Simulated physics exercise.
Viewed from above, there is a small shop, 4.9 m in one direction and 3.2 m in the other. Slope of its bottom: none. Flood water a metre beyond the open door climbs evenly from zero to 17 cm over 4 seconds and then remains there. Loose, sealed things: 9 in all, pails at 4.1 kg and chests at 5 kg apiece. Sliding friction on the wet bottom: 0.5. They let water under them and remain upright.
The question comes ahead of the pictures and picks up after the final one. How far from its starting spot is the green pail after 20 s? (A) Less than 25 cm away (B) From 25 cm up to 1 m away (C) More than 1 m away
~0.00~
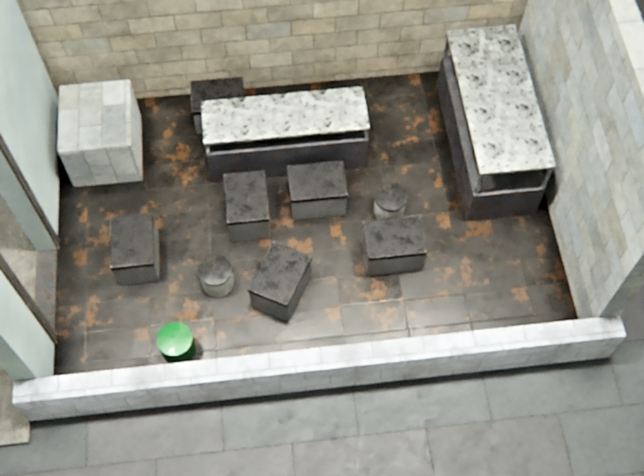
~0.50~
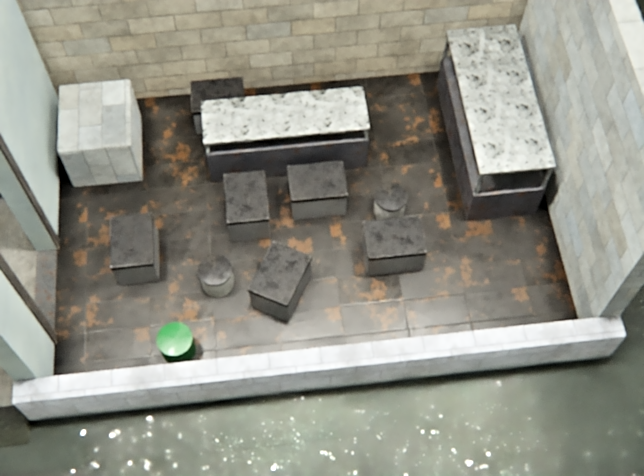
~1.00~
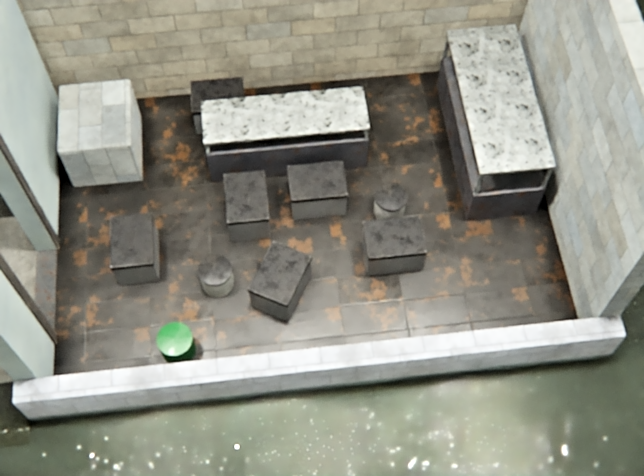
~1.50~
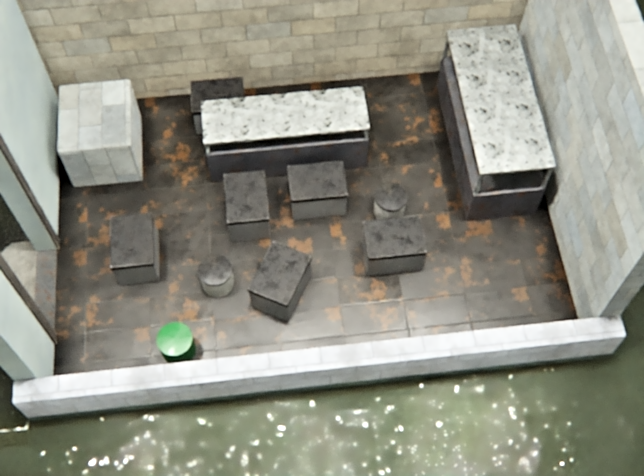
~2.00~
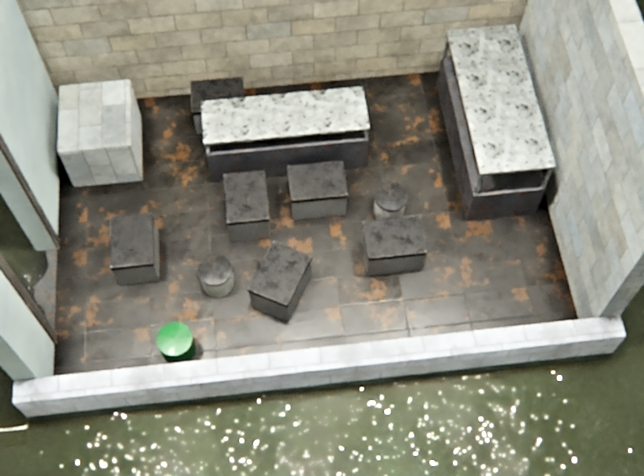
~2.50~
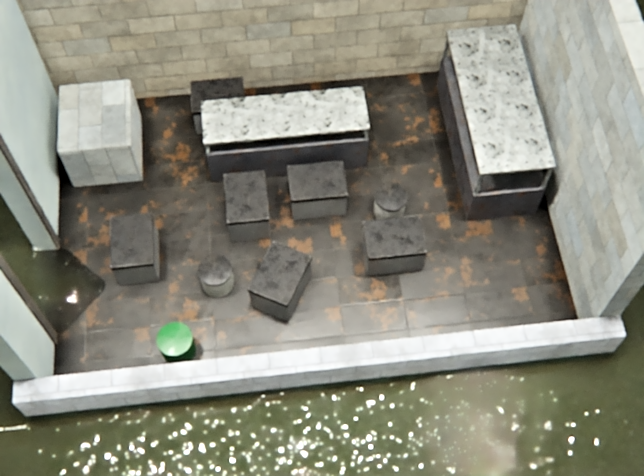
C.
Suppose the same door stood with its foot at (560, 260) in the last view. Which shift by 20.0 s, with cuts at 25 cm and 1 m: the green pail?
As for the green pail, it winds up a long way off.
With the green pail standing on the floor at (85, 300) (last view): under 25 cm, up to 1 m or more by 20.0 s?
Outcome - it ends up well away.
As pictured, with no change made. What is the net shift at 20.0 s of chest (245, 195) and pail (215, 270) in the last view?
Net displacement, in order: 120 cm; 250 cm.
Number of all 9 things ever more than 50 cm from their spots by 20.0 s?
9.
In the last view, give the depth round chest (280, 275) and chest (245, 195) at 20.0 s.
Close to 13 and 10 centimetres.
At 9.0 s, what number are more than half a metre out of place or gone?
8 in all.
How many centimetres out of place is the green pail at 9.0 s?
Around 300 centimetres.
After 4.0 s the green pail is near (174, 339), 0.0 m from its start, aground; 0 afloat.
After 9.0 s the green pail is near (530, 314), 3.2 m from its start, afloat; 8 afloat.
After 16.0 s the green pail is near (497, 315), 2.9 m from its start, afloat; 9 afloat.
After 20.0 s the green pail is near (517, 312), 3.1 m from its start, afloat; 9 afloat.
